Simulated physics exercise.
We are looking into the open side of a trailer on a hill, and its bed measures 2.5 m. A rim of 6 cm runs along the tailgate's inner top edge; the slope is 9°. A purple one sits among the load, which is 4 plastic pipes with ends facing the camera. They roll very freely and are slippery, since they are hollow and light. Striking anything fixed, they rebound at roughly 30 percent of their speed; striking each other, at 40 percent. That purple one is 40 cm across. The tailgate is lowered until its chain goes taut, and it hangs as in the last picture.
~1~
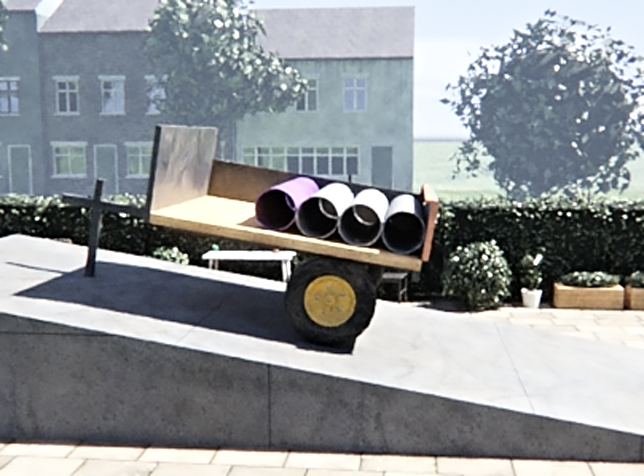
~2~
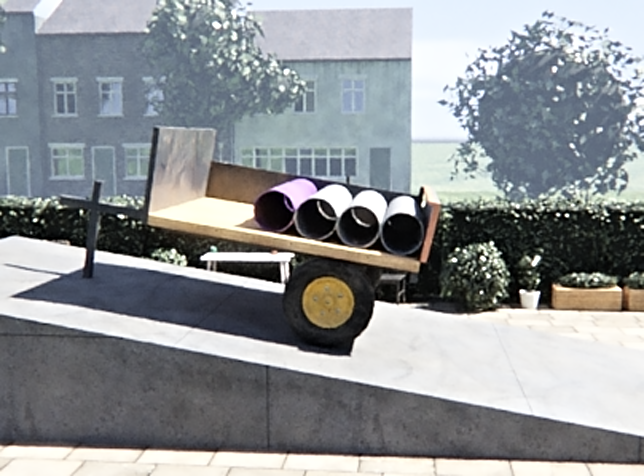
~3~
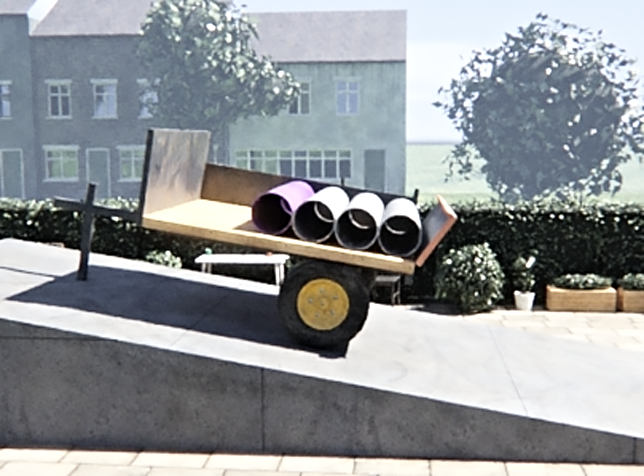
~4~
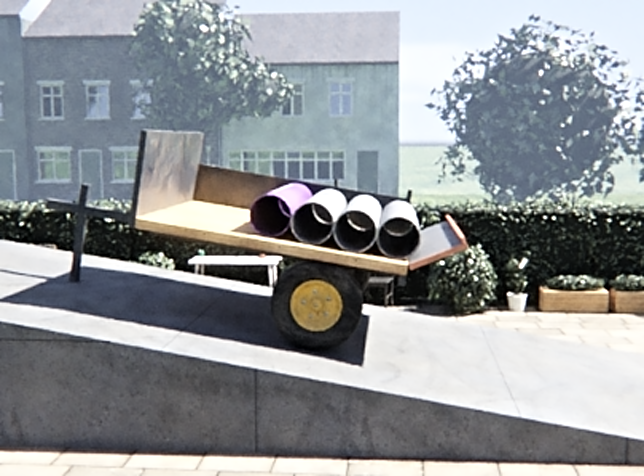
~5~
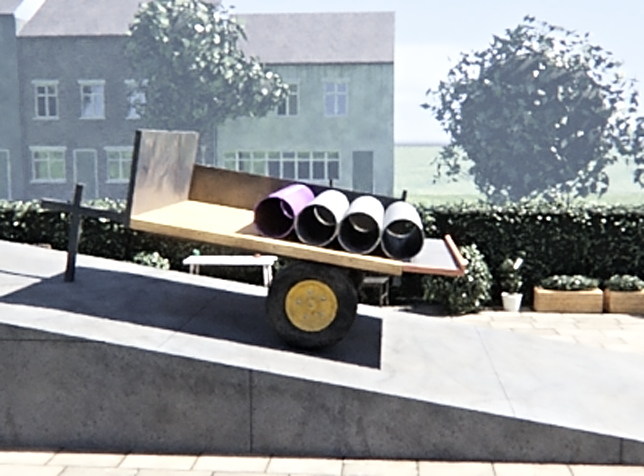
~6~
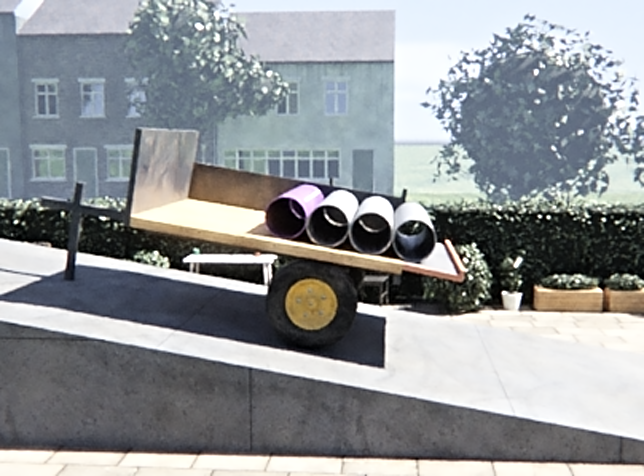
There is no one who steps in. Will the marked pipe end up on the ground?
Oh, that one's going overboard.
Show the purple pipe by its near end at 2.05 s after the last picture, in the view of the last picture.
(485, 258), roughly.
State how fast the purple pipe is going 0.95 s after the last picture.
About 0.9 m/s.
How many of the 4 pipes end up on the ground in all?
Altogether that makes 4.
Then, 0.9 s after the last picture, purple is on the bed, 30 cm short of the hinge, rolling right; 1 gone off the back.
Then, 2.1 s after the last picture, purple is dropping off the gate; 4 gone off the back.
At rest (3.6 s after the last picture), purple is off the vehicle; 4 gone off the back.
